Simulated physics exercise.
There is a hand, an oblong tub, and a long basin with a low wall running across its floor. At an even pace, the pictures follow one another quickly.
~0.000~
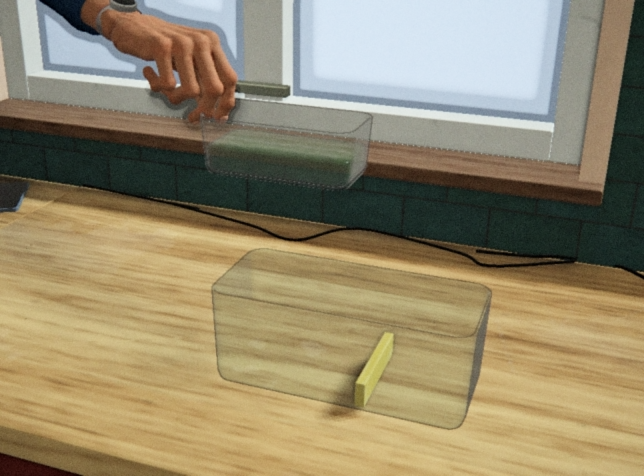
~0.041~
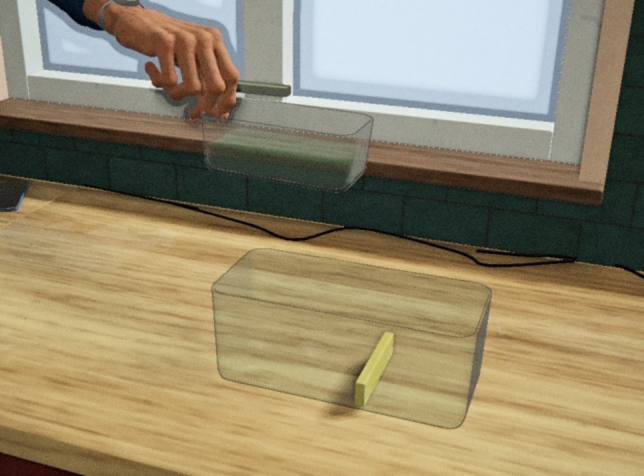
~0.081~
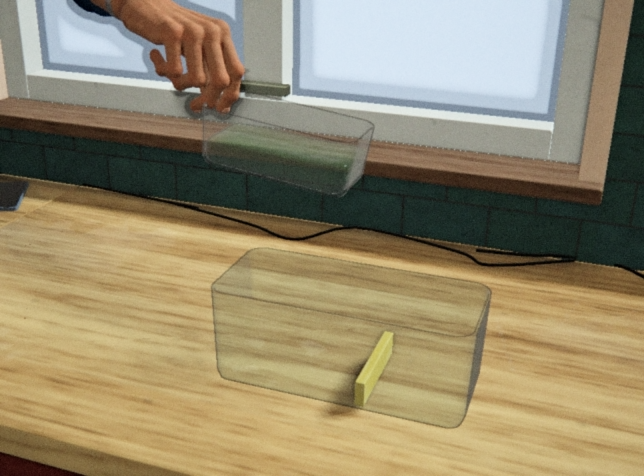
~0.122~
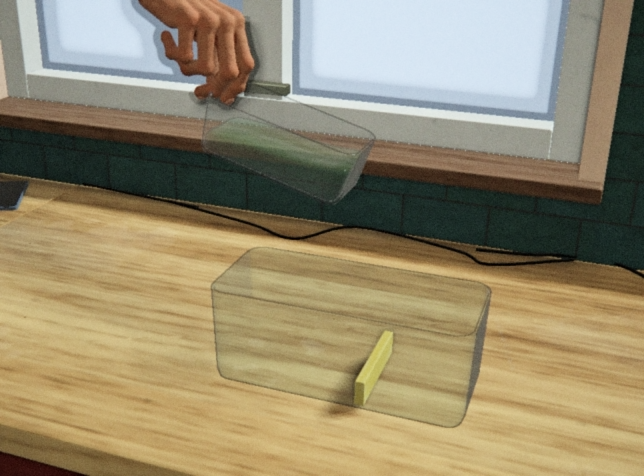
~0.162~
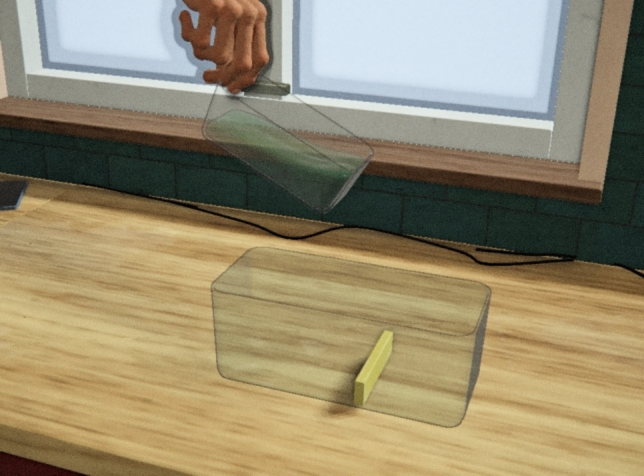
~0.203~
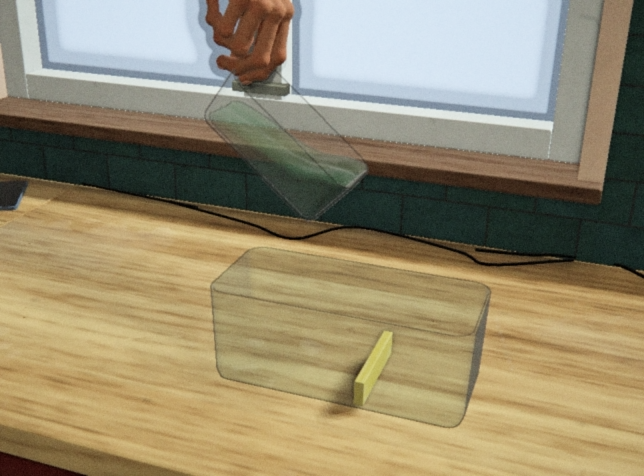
A hand tilted a clear oblong tub of greenish liquid steadily down to the right, above a wooden counter where a long, clear basin with a low yellow wall across its floor stayed still.
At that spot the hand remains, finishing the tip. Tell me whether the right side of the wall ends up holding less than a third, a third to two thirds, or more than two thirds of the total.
The right side holds a third to two thirds.
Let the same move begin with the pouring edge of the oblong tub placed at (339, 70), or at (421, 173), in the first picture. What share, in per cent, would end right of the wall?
In order, roughly 25 percent and 70 percent.
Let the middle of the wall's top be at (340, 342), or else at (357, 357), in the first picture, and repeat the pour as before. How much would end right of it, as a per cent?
About 70 % and 60 %.
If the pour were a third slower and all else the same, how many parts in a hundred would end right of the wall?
Around 55 percent ends up there.
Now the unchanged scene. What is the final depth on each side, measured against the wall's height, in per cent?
30 left, 50 right, give or take.
A moment on, the oblong tub is tipped right over and 10 per cent is still to pour, 23 is left of the wall and 29 right of it.
Next, the oblong tub is tipped right over and 1 per cent is still to pour, 25 is left of the wall and 57 right of it.
Then the oblong tub is tipped right over and 1 per cent is still to pour, 38 is left of the wall and 52 right of it.
Later the oblong tub is tipped right over and 0 per cent is still to pour, 43 is left of the wall and 52 right of it.
At rest 45 per cent lies left of the wall, 51 right of it and 4 outside.
